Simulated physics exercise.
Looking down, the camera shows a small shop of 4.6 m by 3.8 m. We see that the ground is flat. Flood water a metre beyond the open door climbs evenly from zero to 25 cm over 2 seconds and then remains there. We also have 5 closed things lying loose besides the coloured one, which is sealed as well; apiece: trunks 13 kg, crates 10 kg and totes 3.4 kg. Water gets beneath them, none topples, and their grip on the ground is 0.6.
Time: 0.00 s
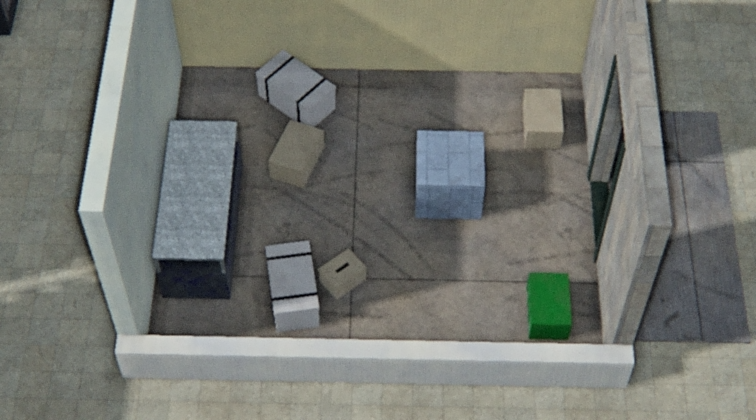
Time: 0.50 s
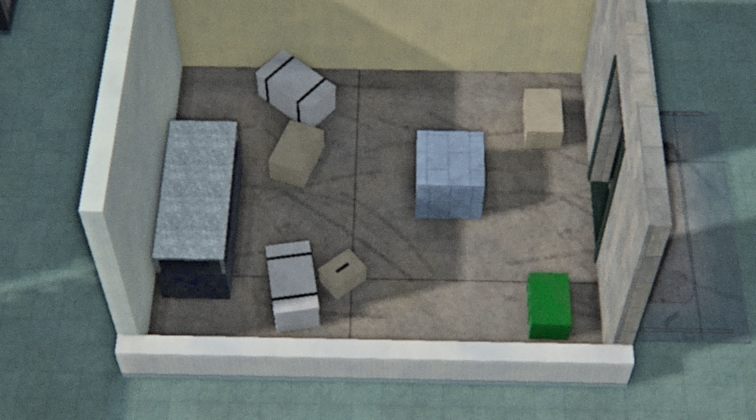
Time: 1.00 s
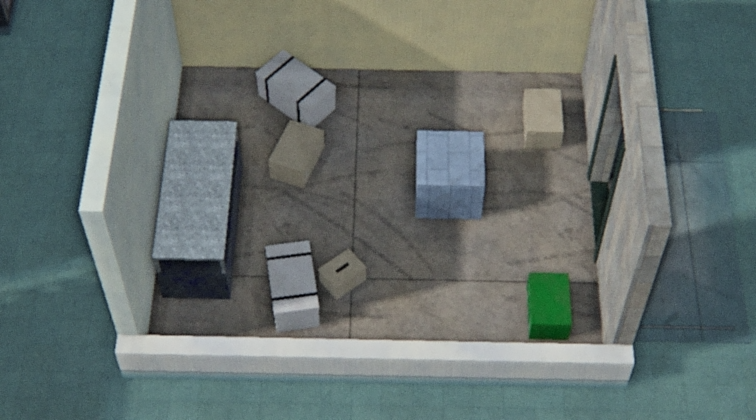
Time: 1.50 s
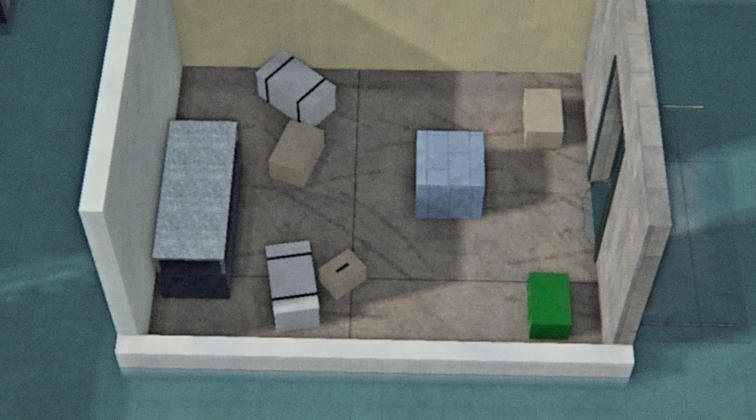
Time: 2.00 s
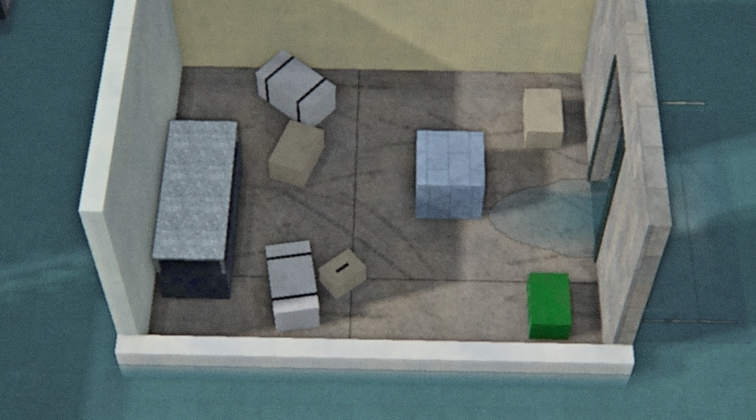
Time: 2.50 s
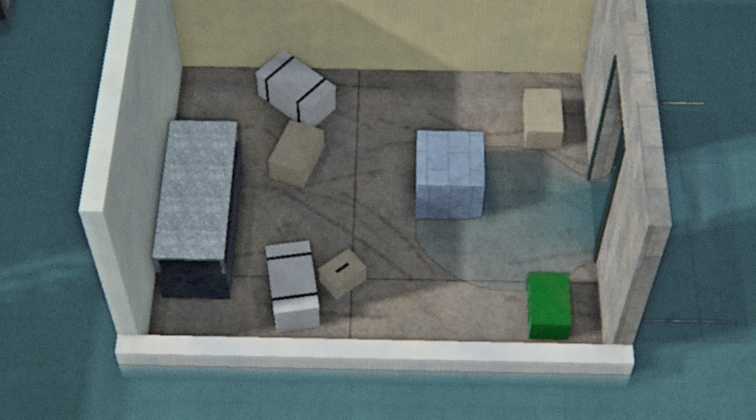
Water spreads across the ground outside a small walled shop seen from above, turning the paving blue-green while the floor inside stays dry. It then enters through the opening on the right and fans out toward the pale blue block, while the green crate and scattered boxes stay still.
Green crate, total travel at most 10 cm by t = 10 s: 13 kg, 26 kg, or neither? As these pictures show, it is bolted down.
The light option passes.
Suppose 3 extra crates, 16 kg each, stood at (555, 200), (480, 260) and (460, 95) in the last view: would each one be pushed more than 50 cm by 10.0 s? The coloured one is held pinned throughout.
Result, in turn - exceeds it; exceeds it; exceeds it.
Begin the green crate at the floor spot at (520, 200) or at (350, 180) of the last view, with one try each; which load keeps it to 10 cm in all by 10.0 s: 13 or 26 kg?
In order, no load succeeds and heavier load succeeds alone.
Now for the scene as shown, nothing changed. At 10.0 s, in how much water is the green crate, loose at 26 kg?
Around 5 cm.
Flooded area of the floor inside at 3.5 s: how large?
Somewhere about 7.0 m2, give or take.
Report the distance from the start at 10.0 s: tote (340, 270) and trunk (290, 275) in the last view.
They've ended up 60 cm and 200 cm away, in that order.
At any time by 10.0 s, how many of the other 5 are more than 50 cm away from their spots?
All told, that gives 4.
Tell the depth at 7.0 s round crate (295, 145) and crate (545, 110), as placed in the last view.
I'd put it at 4 cm and 5 cm respectively.
After 3.5 s the green crate would be 0 cm from its start with 13 kg and 0 cm from its start with 26 kg; 1 cm of water round it then.
After 4.5 s the green crate would be 0 cm from its start with 13 kg and 0 cm from its start with 26 kg; 2 cm of water round it then.
After 7.0 s the green crate would be 0 cm from its start with 13 kg and 0 cm from its start with 26 kg; 3 cm of water round it then.
After 10.0 s the green crate would be 0 cm from its start with 13 kg and 0 cm from its start with 26 kg; 5 cm of water round it then.
